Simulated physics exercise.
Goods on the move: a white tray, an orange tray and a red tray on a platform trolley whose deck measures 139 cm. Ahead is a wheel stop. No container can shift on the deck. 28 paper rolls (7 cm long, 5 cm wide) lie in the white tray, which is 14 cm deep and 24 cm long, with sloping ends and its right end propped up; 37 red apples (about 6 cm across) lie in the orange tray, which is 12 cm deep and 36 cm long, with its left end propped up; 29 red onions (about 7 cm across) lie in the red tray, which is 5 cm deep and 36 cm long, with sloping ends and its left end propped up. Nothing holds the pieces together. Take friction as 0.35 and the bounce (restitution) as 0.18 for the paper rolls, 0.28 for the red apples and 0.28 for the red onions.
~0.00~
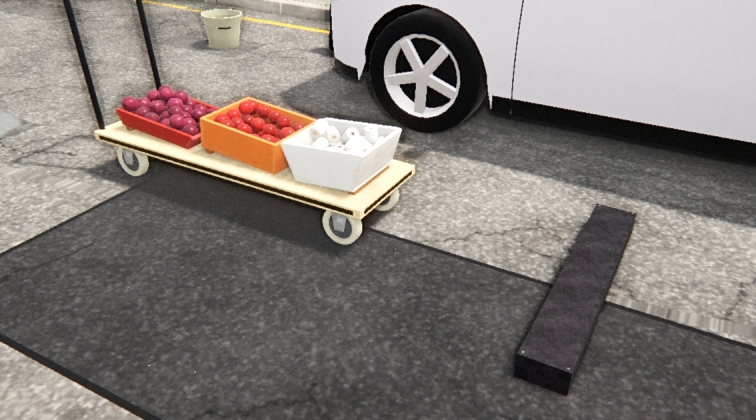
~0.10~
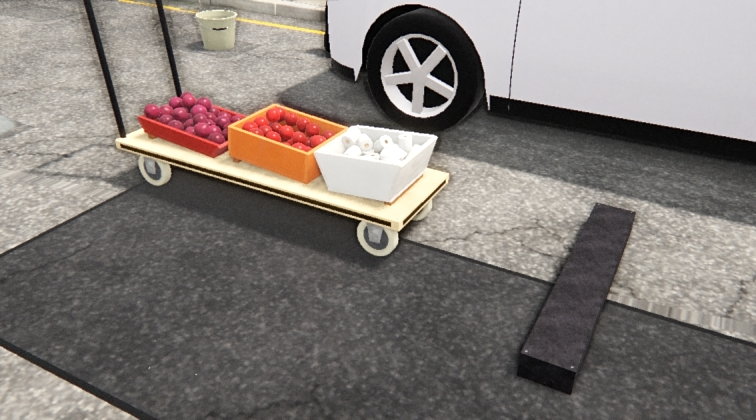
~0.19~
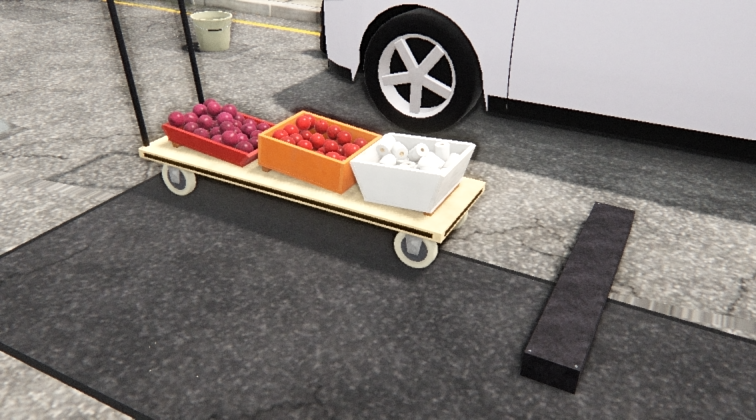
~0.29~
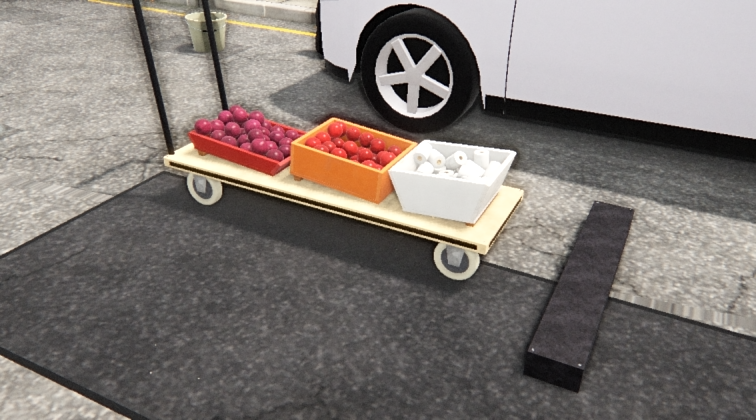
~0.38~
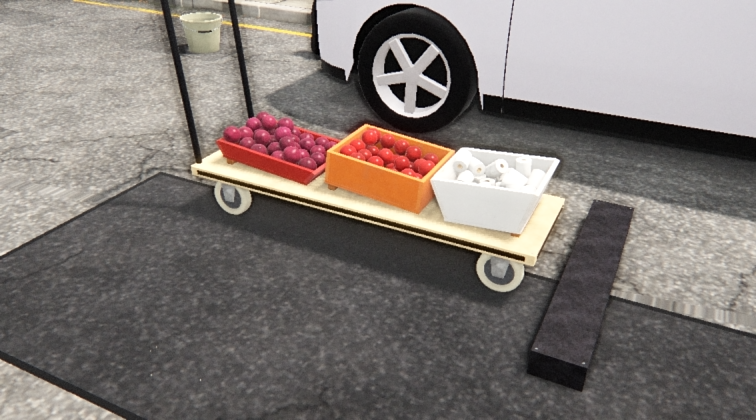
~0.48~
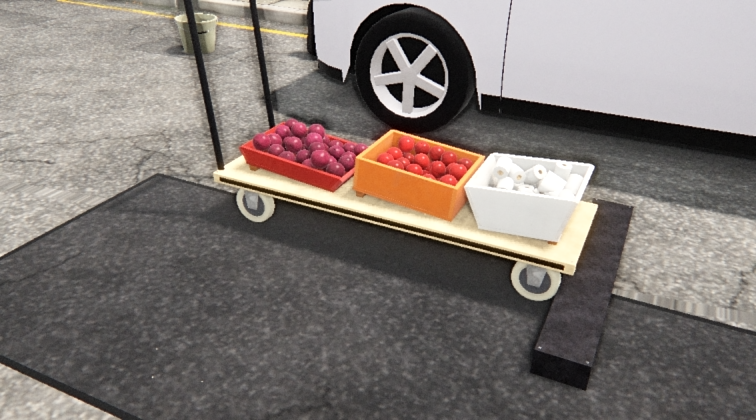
On a cracked grey roadside, seen from above at an angle, a dark paved patch lies beside a parked white vehicle, with a pale bucket behind. A pale wooden trolley carries a red tray of purple-red onions, an orange tray of red apples and a white tray of white rolls, left to right. The trolley rolls steadily rightward to the black wheel stop, its load staying put, while the camera shifts slightly.
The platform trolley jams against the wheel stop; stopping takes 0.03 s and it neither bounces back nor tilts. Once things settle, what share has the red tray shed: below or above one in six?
The red tray loses more than a sixth of its red onions.
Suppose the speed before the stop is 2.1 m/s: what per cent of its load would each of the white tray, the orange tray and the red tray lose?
In that case white tray 0, orange tray 10, red tray 30 per cent.
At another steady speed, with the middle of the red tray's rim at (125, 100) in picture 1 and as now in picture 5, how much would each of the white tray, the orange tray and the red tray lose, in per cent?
Then white tray 0, orange tray 10, red tray 40 per cent.
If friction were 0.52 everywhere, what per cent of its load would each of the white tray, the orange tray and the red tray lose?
In that case white tray 0, orange tray 0, red tray 20 per cent.
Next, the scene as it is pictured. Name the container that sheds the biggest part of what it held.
It is the red tray.
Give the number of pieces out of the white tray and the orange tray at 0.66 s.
About: White tray 0, orange tray 0.
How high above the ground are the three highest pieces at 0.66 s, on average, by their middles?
Some 36 cm up.
After 0.54 s, the white tray has all 28, the orange tray has all 37 and the red tray has all 29.
After 0.66 s, the white tray has all 28, the orange tray has all 37 and the red tray is down by 2 of 29.
After 0.89 s, the white tray has all 28, the orange tray has all 37 and the red tray is down by 7 of 29.
When it is over (at 1.40 s), the white tray has all 28, the orange tray has all 37 and the red tray is down by 8 of 29. Asked share, 8 of 29, 28 per cent.
